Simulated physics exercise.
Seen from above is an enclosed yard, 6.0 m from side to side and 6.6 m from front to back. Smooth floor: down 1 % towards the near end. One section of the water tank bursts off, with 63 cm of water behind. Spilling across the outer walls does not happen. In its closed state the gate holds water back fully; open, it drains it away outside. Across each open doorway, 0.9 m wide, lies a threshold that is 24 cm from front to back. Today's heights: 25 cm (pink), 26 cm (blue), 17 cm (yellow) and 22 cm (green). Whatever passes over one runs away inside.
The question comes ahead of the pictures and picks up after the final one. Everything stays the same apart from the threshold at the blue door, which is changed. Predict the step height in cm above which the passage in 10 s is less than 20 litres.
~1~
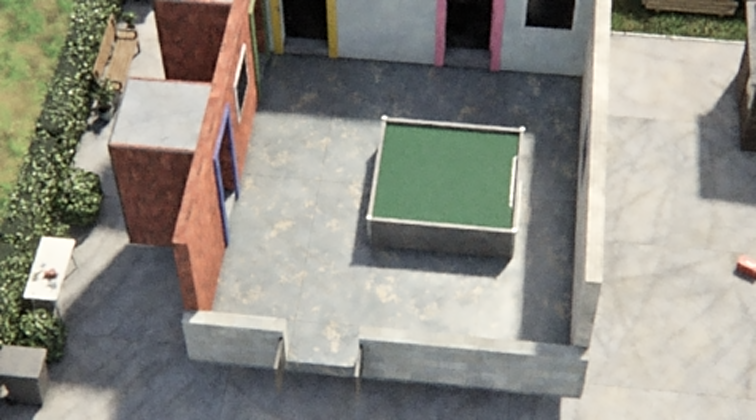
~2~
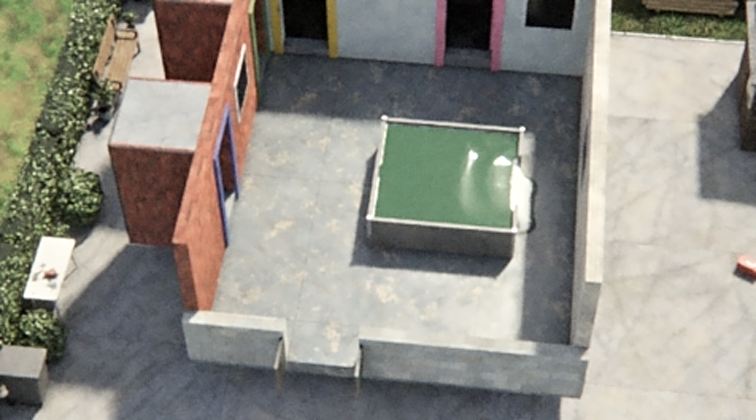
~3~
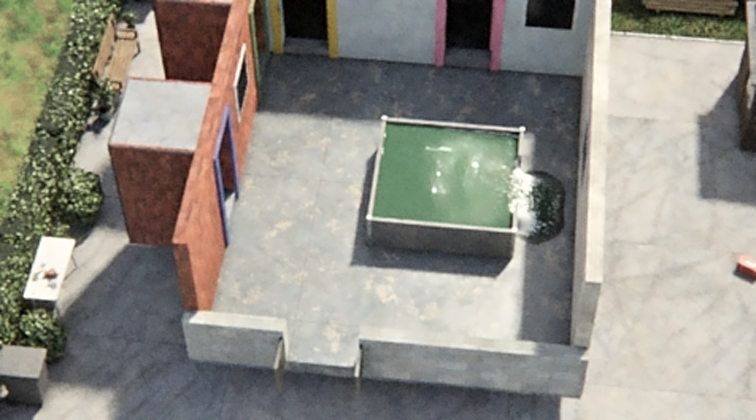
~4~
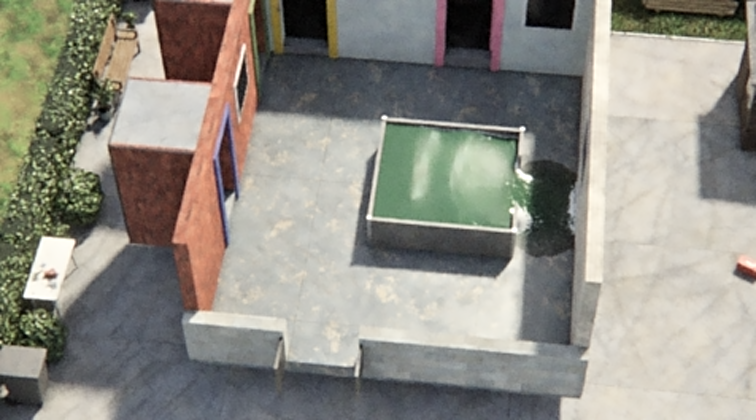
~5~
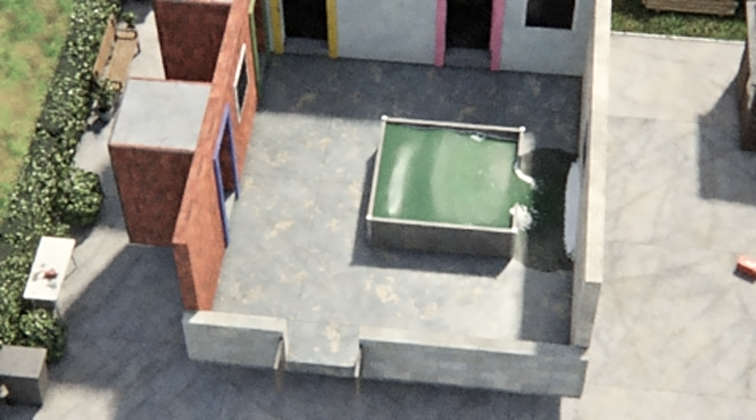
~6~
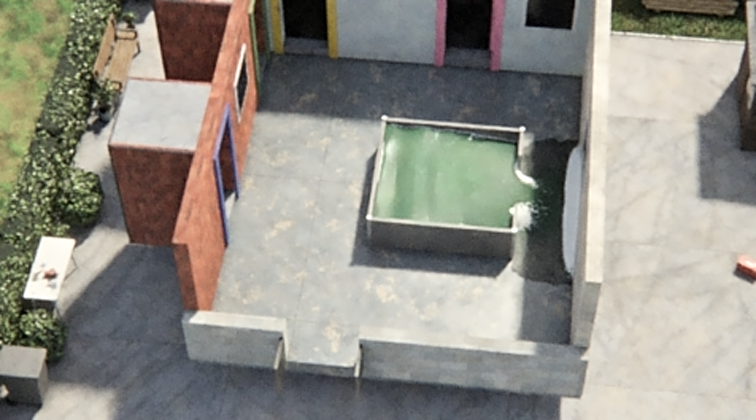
About 11 cm of height.
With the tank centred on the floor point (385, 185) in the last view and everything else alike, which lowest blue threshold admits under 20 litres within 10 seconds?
Then about 8.0 centimetres at the least.
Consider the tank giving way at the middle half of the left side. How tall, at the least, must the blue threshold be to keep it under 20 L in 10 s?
It needs to be about 24 cm high.
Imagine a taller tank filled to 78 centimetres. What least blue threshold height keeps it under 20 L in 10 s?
About 15 cm.
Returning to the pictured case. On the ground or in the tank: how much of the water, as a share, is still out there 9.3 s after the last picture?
Around 98 in a hundred parts remain.
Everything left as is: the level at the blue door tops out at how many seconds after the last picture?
Roughly 6.5 s.
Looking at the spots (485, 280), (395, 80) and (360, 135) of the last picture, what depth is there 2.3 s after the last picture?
The depths come to about 2, 4 and 0 cm.
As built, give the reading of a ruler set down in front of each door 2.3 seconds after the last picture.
Lab note, cm: Pink 14; blue 0; yellow 0; green 0.
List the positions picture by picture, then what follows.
The first picture shows still water, 63 cm deep, in the water tank at (447, 176); the blue door at (227, 183) is dry.
In the second picture, the gap is at (515, 196), the front 0.3 m out at (528, 229); the back of the water tank holds 63 cm.
In the third picture, water pours out at (515, 198) and has run 0.8 m, to (560, 223); about 11 cm deep outside, 63 cm at the back.
In the fourth picture, the front is at (576, 179), 1.1 m from the gap at (515, 198); 1.8 m2 of floor is wet, 63 cm left at the back.
In the fifth picture, water pours out at (515, 198) and has run 1.2 m, to (577, 158); about 10 cm deep outside, 63 cm at the back.
In the sixth picture, the front is at (571, 281), 1.4 m from the gap at (515, 197); 2.4 m2 of floor is wet, 62 cm left at the back; 5.0 m in a straight line remain to the blue door at (227, 183).
Then, 0.7 s after the last picture water covers 15 % of the floor, deepest (50 cm) near (564, 207); it has not reached the blue door.
Then, 2.3 s after the last picture water covers 40 % of the floor, deepest (34 cm) near (564, 207); it has not reached the blue door.
Then, 9.3 s after the last picture water covers 100 % of the floor, deepest (15 cm) near (365, 231); 11 cm at the blue door, 0 litres in over its 26 cm threshold.
At the blue door as built, the water peaked near 16 cm, 6.3 s after the last picture.
Run again over the same 10 s with other heights there, 35 litres in over 9.5 cm, 10 litres over 12.5 cm. The limit of 20 litres is kept from about 11 cm up.
